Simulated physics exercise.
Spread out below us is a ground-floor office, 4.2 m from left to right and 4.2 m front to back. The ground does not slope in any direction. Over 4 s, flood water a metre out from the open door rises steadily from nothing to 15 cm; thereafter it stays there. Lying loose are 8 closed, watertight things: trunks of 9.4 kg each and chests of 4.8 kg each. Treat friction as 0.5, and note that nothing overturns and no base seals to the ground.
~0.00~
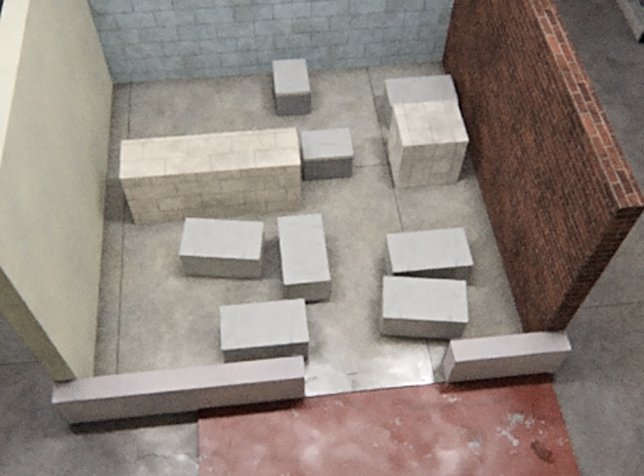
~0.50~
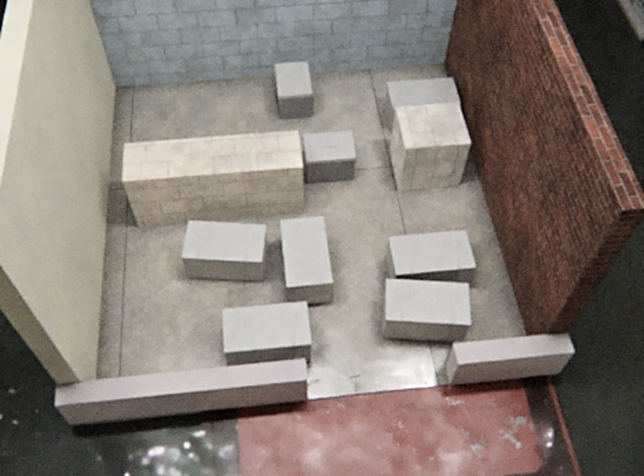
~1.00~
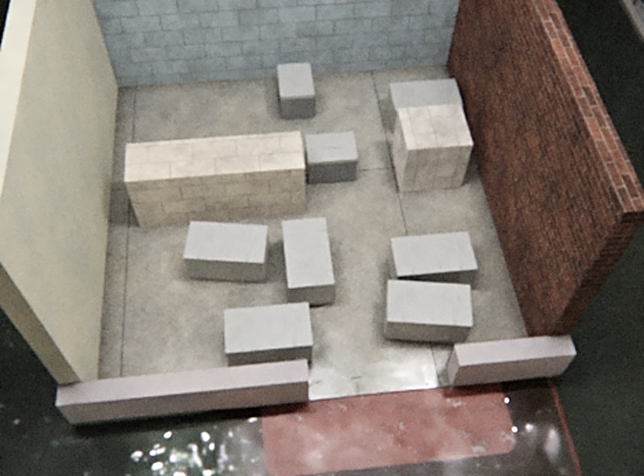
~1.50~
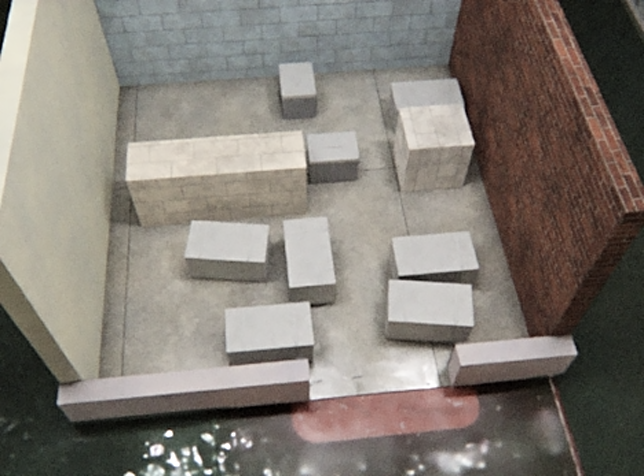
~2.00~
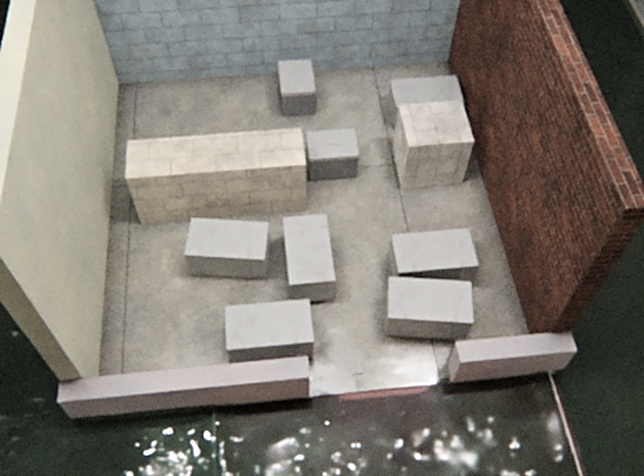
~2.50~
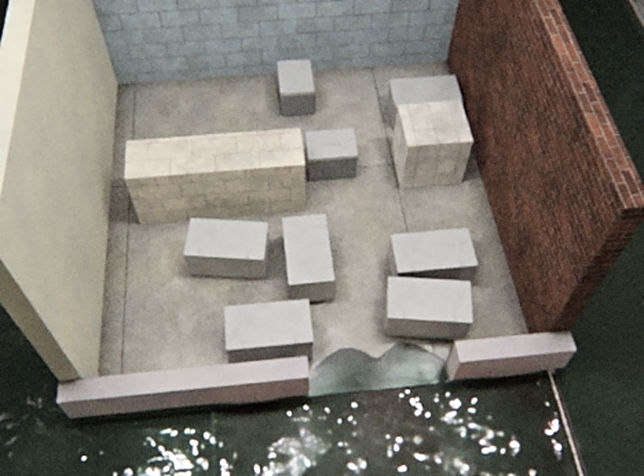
Dark, glinting water spread across the reddish ground in front of a walled room of scattered pale blocks, covering the red patch, then began entering through the front gap while the blocks stayed still.
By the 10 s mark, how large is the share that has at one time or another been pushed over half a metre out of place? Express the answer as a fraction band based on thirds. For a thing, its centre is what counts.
The band is at least two thirds.
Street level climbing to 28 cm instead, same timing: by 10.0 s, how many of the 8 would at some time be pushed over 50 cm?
That would give 8.
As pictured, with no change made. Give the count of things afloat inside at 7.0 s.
At that point I count 4.
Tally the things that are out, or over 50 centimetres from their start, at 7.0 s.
The number I get is 4.
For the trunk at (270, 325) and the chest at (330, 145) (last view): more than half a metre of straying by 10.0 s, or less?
Taking them in order, the first is below the mark and the second is above the mark.
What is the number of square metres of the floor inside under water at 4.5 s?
4.0 m2.
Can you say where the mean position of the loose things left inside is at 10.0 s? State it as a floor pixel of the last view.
Roughly at (296, 216).
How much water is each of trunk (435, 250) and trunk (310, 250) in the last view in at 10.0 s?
8 and 4 cm.
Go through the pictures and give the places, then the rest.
In the first frame, a trunk at (264, 324), on the bottom; a trunk at (425, 299), on the bottom; 0.0 m2 under water; 0 of 8 have shifted.
In the second frame, a trunk at (266, 326), on the bottom; a trunk at (428, 301), on the bottom; water covers 0.0 m2; 0 of 8 have shifted.
In the third frame, a trunk at (268, 327), on the bottom; a trunk at (429, 303), on the bottom; water covers 0.0 m2; 0 of 8 have shifted.
In the fourth frame, a trunk at (269, 327) rests on the ground; a trunk at (431, 302) rests on the ground; water covers 0.0 m2; 0 of 8 have shifted.
In the fifth frame, a trunk at (269, 324) rests on the ground; a trunk at (430, 299), on the bottom; 0.0 m2 under water; 0 of 8 have shifted.
In the sixth frame, a trunk at (268, 324) rests on the ground; a trunk at (430, 299) rests on the ground; water covers 0.2 m2; 0 of 8 have shifted.
After 3.5 s 0 of 8 are over 50 cm from their spots; 0 afloat.
After 4.5 s 0 of 8 are over 50 cm from their spots; 1 afloat.
After 7.0 s 4 of 8 are over 50 cm from their spots; 4 afloat.
After 10.0 s 5 of 8 are over 50 cm from their spots, and 6 have been at some point; 7 afloat.
